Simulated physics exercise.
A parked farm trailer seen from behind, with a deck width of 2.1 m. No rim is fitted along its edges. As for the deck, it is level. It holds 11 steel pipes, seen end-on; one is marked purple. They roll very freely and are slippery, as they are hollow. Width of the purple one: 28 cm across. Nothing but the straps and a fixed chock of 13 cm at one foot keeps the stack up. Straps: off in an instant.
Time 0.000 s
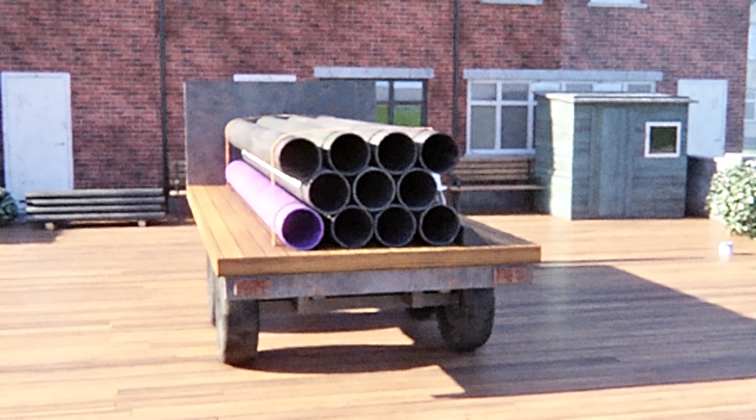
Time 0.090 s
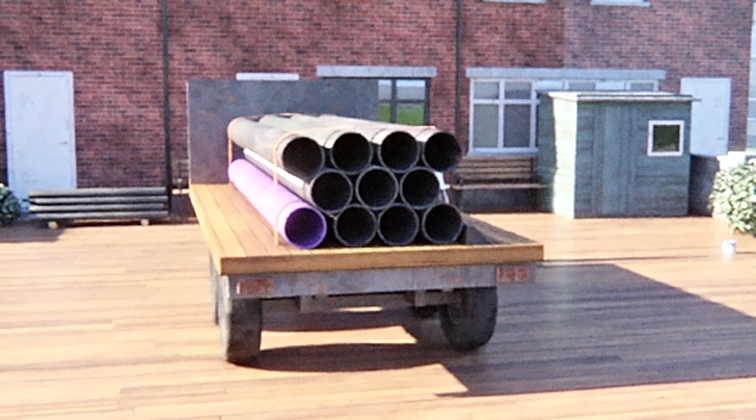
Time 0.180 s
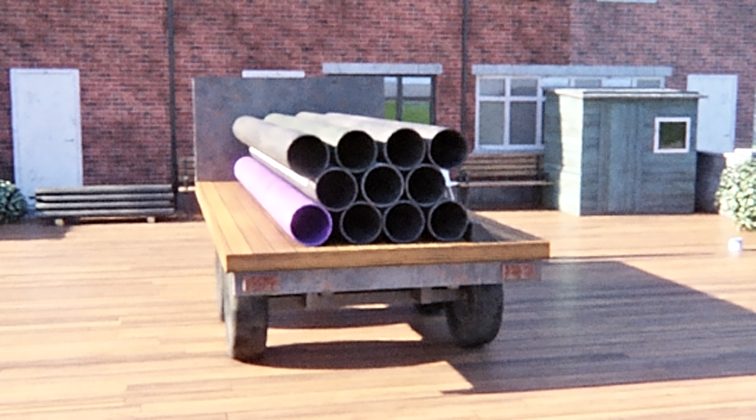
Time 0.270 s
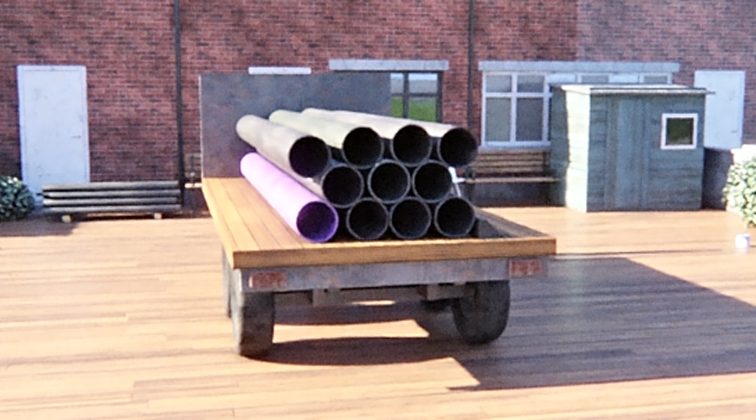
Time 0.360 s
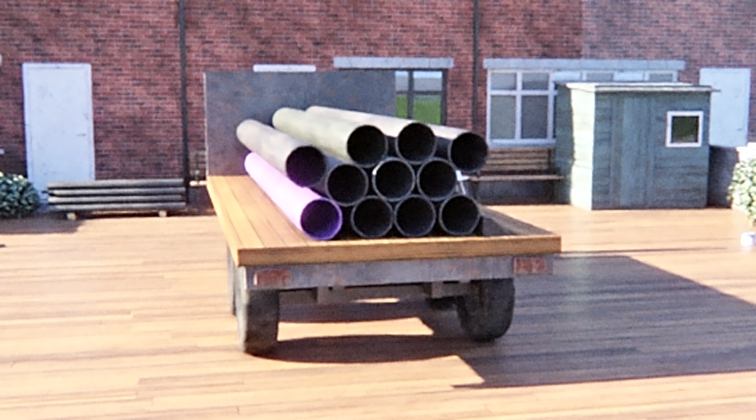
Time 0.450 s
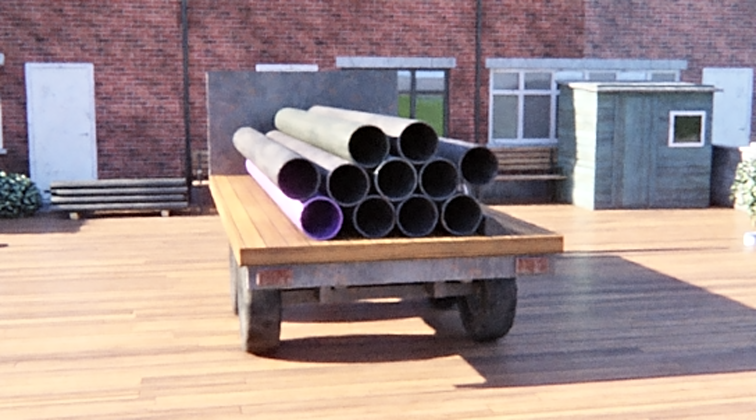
In a sunlit yard with plank-like ground before a red-brick building, a parked flatbed trailer is seen from behind. Its wooden deck carries stacked dark, hollow pipes, with a purple one at bottom left, and a grey-green shed stands to the right. As the camera shifts slightly left, the thin straps disappear, then the top row spreads, its left-end pipe rolling down leftward and its right-end pipe dropping rightward.
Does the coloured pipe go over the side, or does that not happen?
It does.
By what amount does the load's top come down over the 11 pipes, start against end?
25 cm.
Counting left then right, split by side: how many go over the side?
6 left, 1 right.
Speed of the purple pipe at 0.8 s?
Estimated speed near 0.5 m/s.
After 0.8 s, purple is on the deck, 40 cm from the left edge, rolling left; 0 off so far.
After 1.0 s, purple is on the deck, 30 cm from the left edge, rolling left; 2 off so far.
After 1.3 s, purple is on the deck, 10 cm from the left edge, rolling left; 2 off so far.
After 1.6 s, purple is dropping off the left side; 3 off so far.
At rest (6.0 s), purple is down on the left; 7 off so far.
